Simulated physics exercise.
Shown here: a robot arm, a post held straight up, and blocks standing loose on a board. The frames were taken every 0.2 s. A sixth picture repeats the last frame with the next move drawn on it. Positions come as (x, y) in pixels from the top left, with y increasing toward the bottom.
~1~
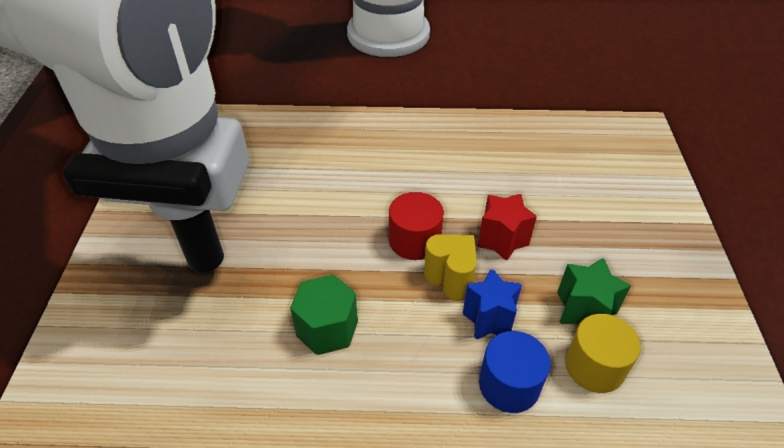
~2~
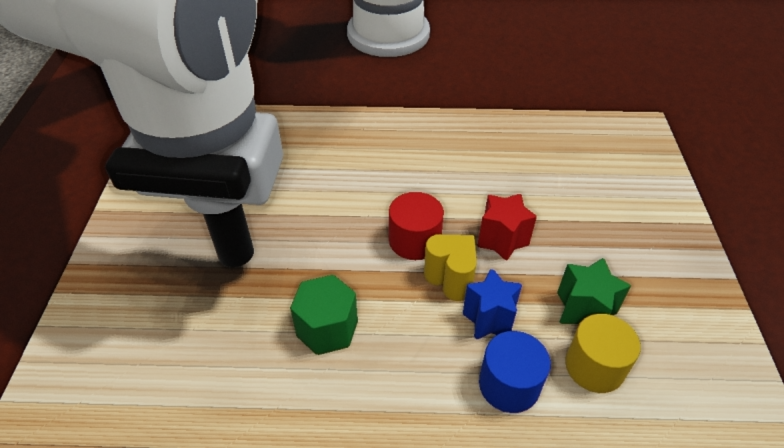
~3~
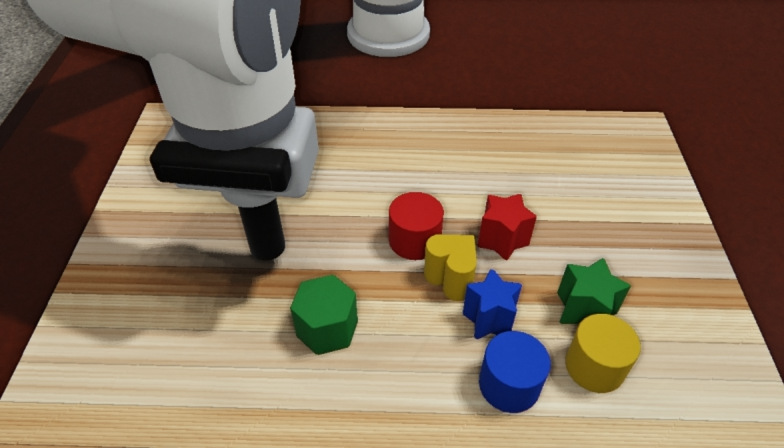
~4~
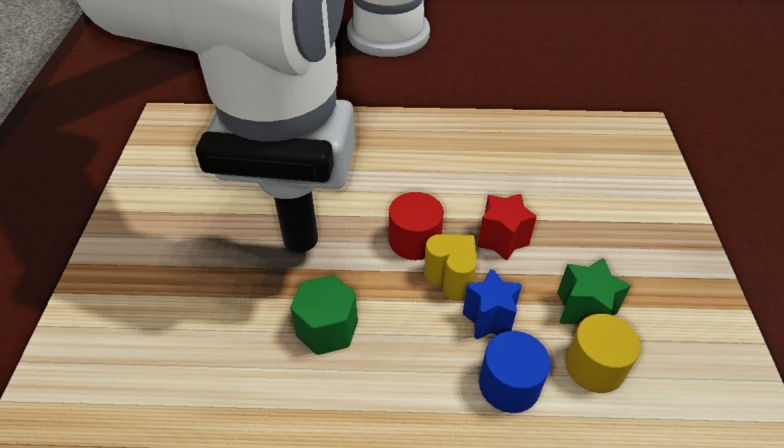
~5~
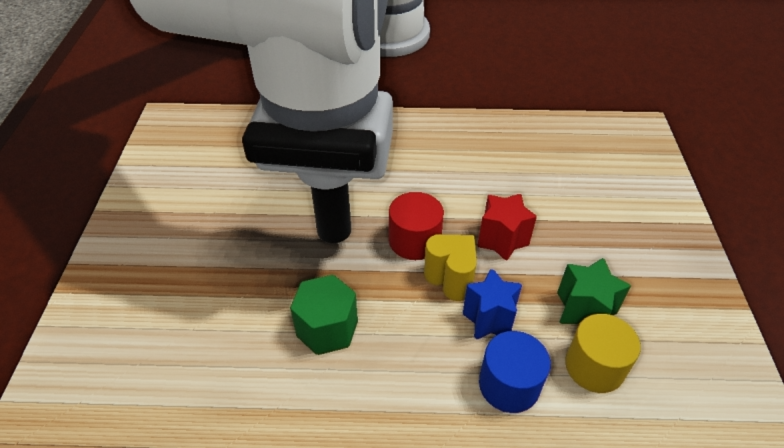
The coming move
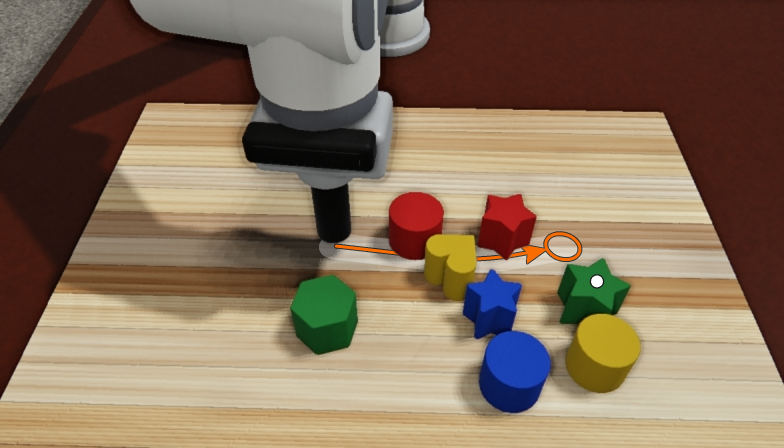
A white and grey robot arm holds a black post upright over a pale striped wooden board on a dark red surface, seen from above at an angle. A green hexagonal block sits left of a cluster of red, yellow, blue and green cylinders, stars and a heart. The arm glides steadily right and slightly away, touching no blocks, while the view stays still.
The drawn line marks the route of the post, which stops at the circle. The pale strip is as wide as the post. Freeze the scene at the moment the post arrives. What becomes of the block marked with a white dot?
That block stays in place.
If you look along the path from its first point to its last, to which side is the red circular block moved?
Shifts left.
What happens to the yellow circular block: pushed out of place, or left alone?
Same place.
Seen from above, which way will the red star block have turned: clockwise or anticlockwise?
Seen from above, counterclockwise.
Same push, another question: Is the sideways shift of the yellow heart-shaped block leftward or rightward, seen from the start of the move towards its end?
Shifted right.
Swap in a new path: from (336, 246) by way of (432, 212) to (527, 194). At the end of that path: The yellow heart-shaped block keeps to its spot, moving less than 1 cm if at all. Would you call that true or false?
That claim is true.
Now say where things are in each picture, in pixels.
In the first frame, post tip (206, 259); block tops, red circular block (416, 210); yellow heart-shaped block (455, 250); red star block (508, 210); green star block (597, 281); yellow circular block (609, 339).
In the second frame, post (236, 254); blocks unchanged.
In the third frame, post (268, 248); blocks unchanged.
In the fourth frame, post (301, 240); blocks unchanged.
In the fifth frame, post (334, 231); red circular block (416, 210); yellow heart-shaped block (455, 250); red star block (508, 210); green star block (597, 281); yellow circular block (609, 339).
Path on the board, from (336, 246) over (412, 255) and (489, 258) to (563, 246); the dot is on the green star block.
The first path, step by step. One third of the way, post (414, 240); red circular block (450, 205).
Two thirds of the way, post (493, 243); red circular block (478, 196); yellow heart-shaped block (506, 266), turned 65° clockwise; red star block (524, 209).
At the end, post (568, 231); red circular block (478, 196); yellow heart-shaped block (509, 265), turned 75° clockwise; red star block (558, 191), turned 45° anticlockwise; green star block in place; yellow circular block in place.
